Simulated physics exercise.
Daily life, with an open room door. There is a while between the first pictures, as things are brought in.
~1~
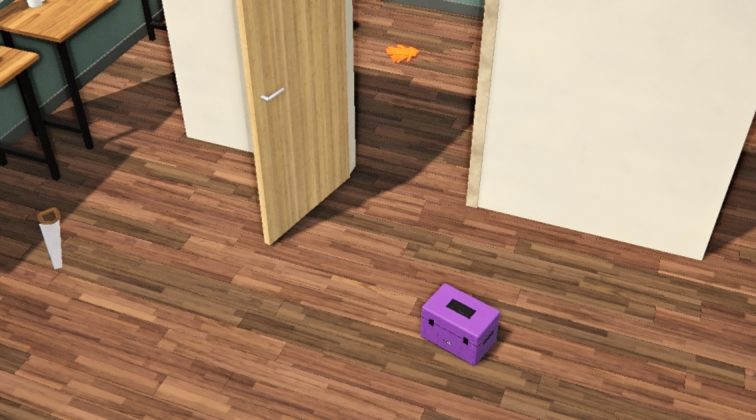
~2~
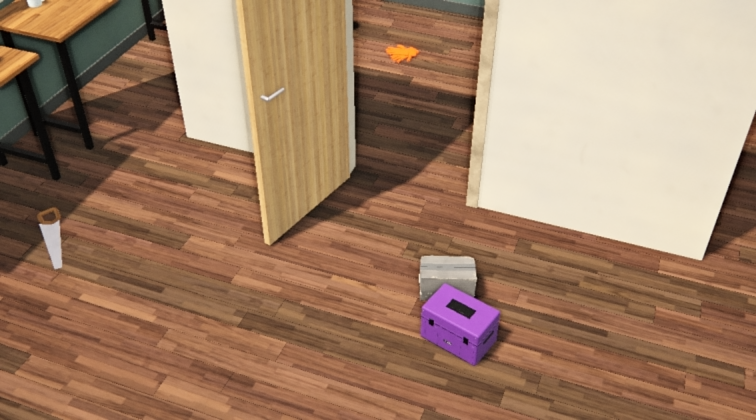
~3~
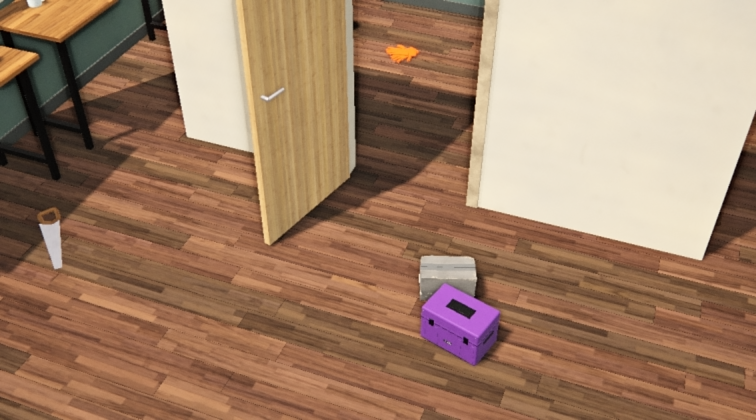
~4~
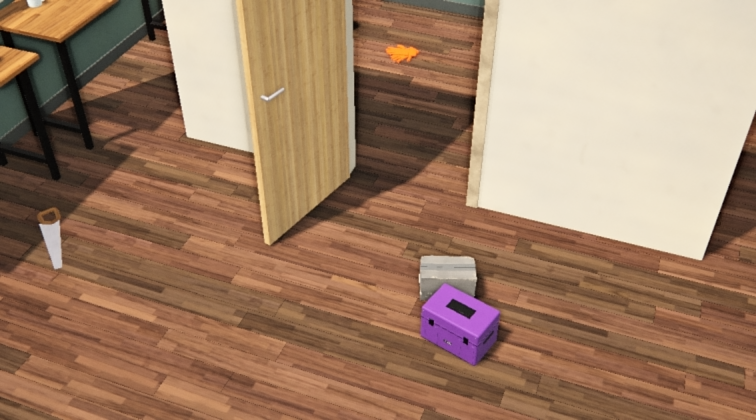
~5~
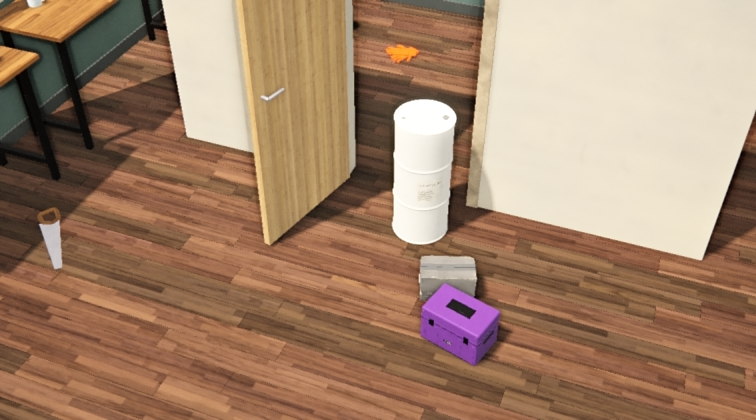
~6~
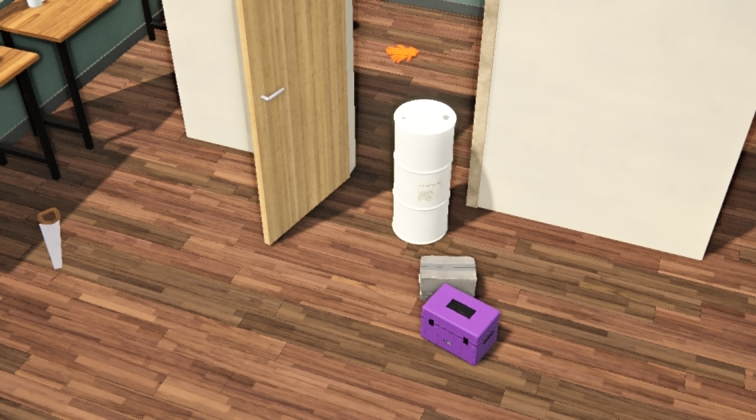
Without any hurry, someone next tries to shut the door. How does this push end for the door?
It gets stopped partway.
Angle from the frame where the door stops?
Some 40°.
Then, 0.50 s later than the last frame, open by 91°.
Then, 0.90 s later than the last frame, open by 66°.
Then, 1.20 s later than the last frame, open by 45°.
When it is over, open by 40°; all 3 as before. End places, in pixels of the last picture, white drum near (424, 173).
